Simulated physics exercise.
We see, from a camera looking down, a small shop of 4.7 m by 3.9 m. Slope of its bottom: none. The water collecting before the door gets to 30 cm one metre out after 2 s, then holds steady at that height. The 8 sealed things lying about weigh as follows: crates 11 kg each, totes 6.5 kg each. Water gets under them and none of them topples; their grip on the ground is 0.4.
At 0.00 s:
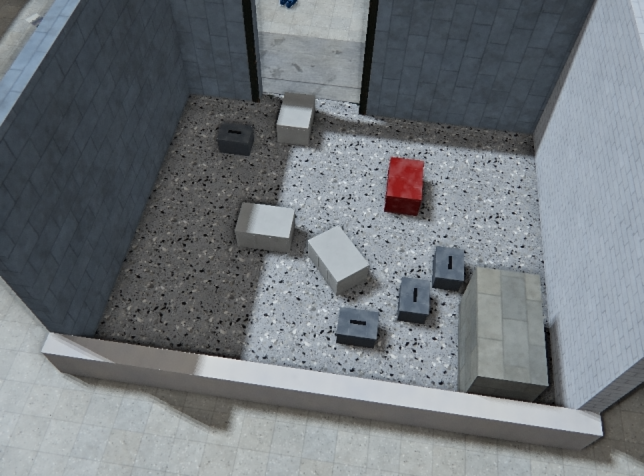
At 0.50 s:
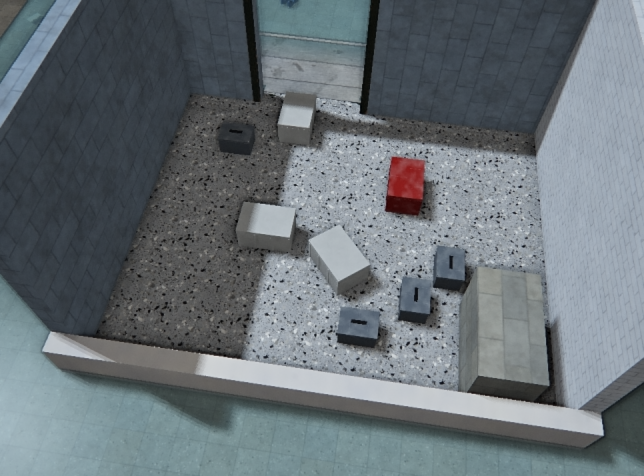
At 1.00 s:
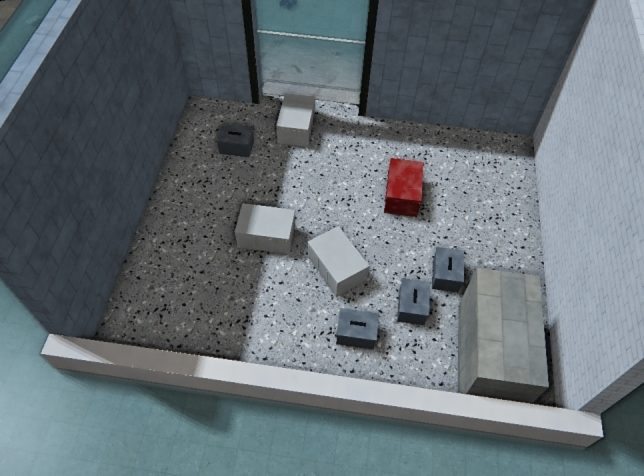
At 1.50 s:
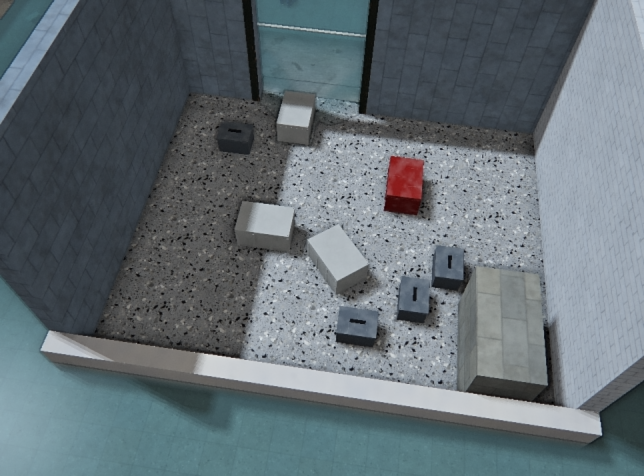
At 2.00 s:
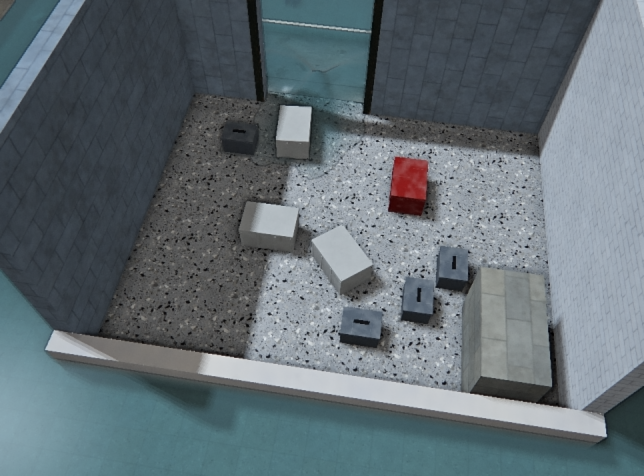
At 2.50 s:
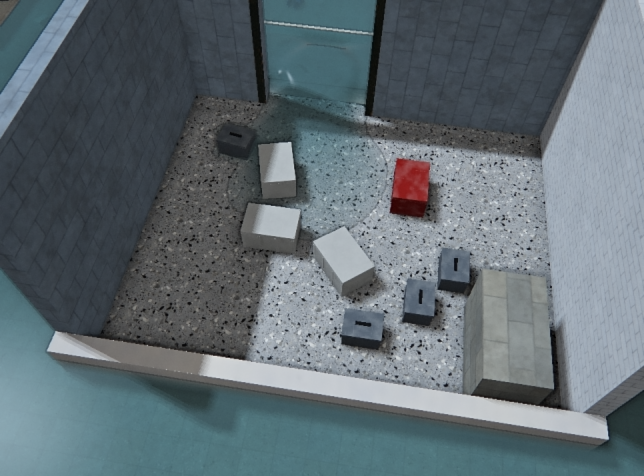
At first, a red crate, pale boxes and small dark containers sit on a dry speckled floor inside a walled room. Bluish water covers the ground outside, then seeps in at the doorway and spreads inward, shifting the pale box by the door toward the viewer and slightly left.
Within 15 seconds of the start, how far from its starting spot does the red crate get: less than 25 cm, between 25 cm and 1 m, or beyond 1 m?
Some way off.
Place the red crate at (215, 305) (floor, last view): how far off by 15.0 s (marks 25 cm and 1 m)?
By then it winds up well off.
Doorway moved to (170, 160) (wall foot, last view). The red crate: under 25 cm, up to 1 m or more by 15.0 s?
The red crate ends up a great distance away.
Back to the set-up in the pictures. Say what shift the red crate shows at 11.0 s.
About 100 cm by then.
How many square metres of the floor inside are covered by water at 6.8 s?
Wet: Near 17 m2.
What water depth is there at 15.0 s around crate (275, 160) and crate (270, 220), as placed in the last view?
Depths: Near 26 cm, then near 22 cm.
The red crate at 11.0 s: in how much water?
Around 14 cm.
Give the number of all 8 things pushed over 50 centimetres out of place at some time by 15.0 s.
8 in all.
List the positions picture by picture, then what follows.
In the first picture, the red crate at (406, 178), on the bottom; water covers 0.0 m2; 0 of 8 have shifted.
In the second picture, the red crate at (407, 177) rests on the ground; water covers 0.0 m2; 0 of 8 have shifted.
In the third picture, the red crate at (406, 179), on the bottom; water covers 0.0 m2; 0 of 8 have shifted.
In the fourth picture, the red crate at (406, 177) rests on the ground; 0.2 m2 under water; 0 of 8 have shifted.
In the fifth picture, the red crate at (410, 177), on the bottom; water covers 1.3 m2; 1 of 8 have shifted.
In the sixth picture, the red crate at (412, 179) rests on the ground; 3.2 m2 under water; 2 of 8 have shifted.
After 3.5 s the red crate is near (441, 188), 0.3 m from its start, aground; 0 afloat.
After 6.8 s the red crate is near (473, 196), 0.7 m from its start, aground; 7 afloat.
After 11.0 s the red crate is near (360, 128), 0.9 m from its start, afloat; 8 afloat.
After 15.0 s the red crate is near (454, 176), 0.5 m from its start, afloat; 8 afloat.
